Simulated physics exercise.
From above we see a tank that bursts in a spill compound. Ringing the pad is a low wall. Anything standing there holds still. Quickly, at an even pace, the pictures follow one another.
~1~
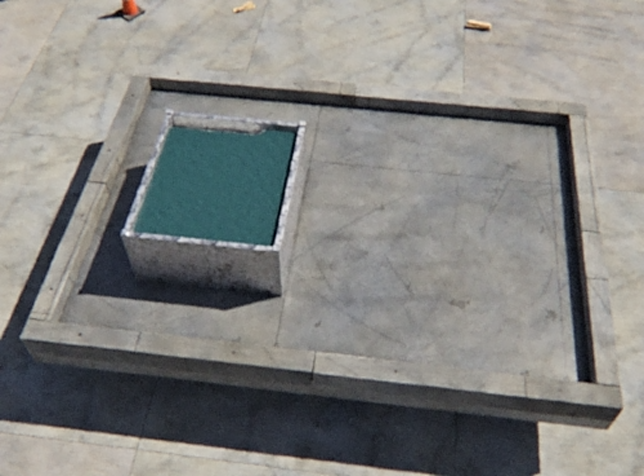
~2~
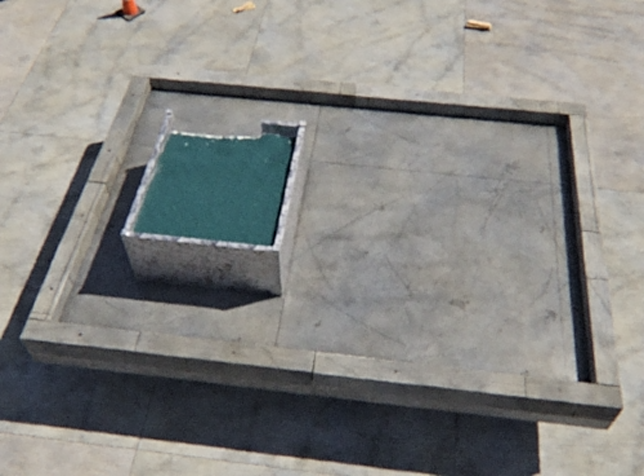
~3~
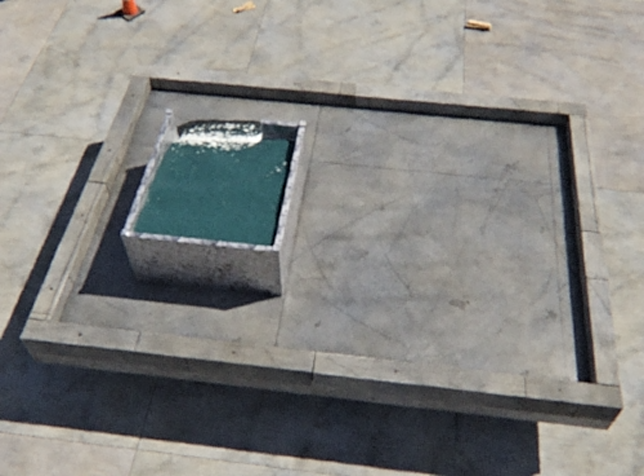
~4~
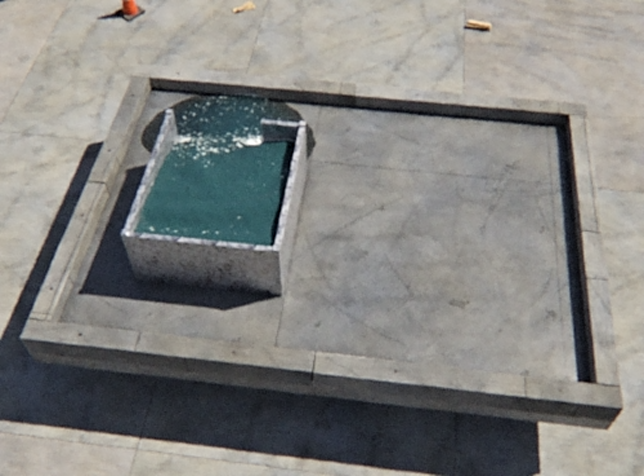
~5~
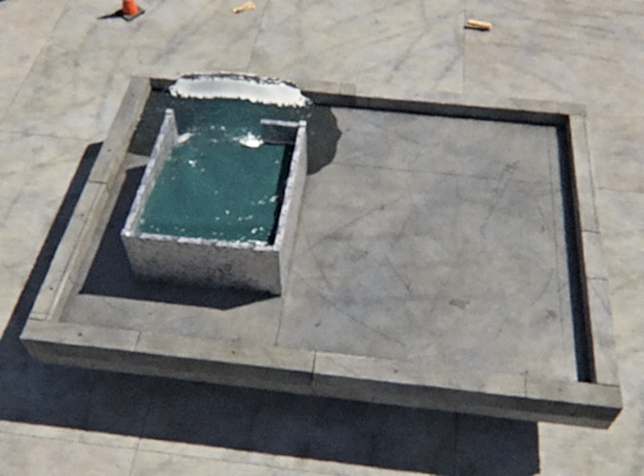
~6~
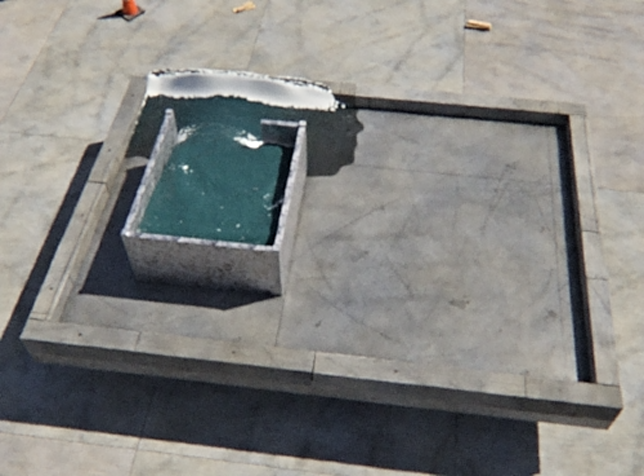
A wide, low-walled rectangular concrete pad lies on sunlit pale paving, seen from above at an angle by a still camera. A square grey tank of dark green water stands on its left part, with a small orange cone beyond the wall at upper left. The tank's far side opens, and water pours out, spreads behind it and surges white along the far wall, widening rightward.
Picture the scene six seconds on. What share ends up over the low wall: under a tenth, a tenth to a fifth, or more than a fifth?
The part that gets over is more than a fifth.
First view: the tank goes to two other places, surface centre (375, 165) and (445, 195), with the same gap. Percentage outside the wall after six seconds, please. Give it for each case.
Respectively 28 and 24 per cent.
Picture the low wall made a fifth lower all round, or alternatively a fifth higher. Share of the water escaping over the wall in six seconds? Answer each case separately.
I'd expect around 38 per cent for the first wall and around 22 per cent for the second.
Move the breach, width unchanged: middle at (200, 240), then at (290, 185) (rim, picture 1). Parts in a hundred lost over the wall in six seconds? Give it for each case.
32% and 10%, roughly.
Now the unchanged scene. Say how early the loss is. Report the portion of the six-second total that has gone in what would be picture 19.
Roughly 85 %.
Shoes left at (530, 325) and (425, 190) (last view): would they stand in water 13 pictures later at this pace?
The first will be spared and the second swamped.
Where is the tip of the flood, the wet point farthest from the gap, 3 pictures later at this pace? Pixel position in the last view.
Approximate pixel: (415, 117).
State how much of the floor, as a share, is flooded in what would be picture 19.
About 50 per cent.
A moment on, water covers 20 % of the floor; the low wall has let 2 % over.
Next, water covers 20 % of the floor; the low wall has let 7 % over.
Then, water covers 45 % of the floor; the low wall has let 23 % over.
Later, water covers 65 % of the floor; the low wall has let 26 % over.
In the end, water covers 80 % of the floor; the low wall has let 26 % over.
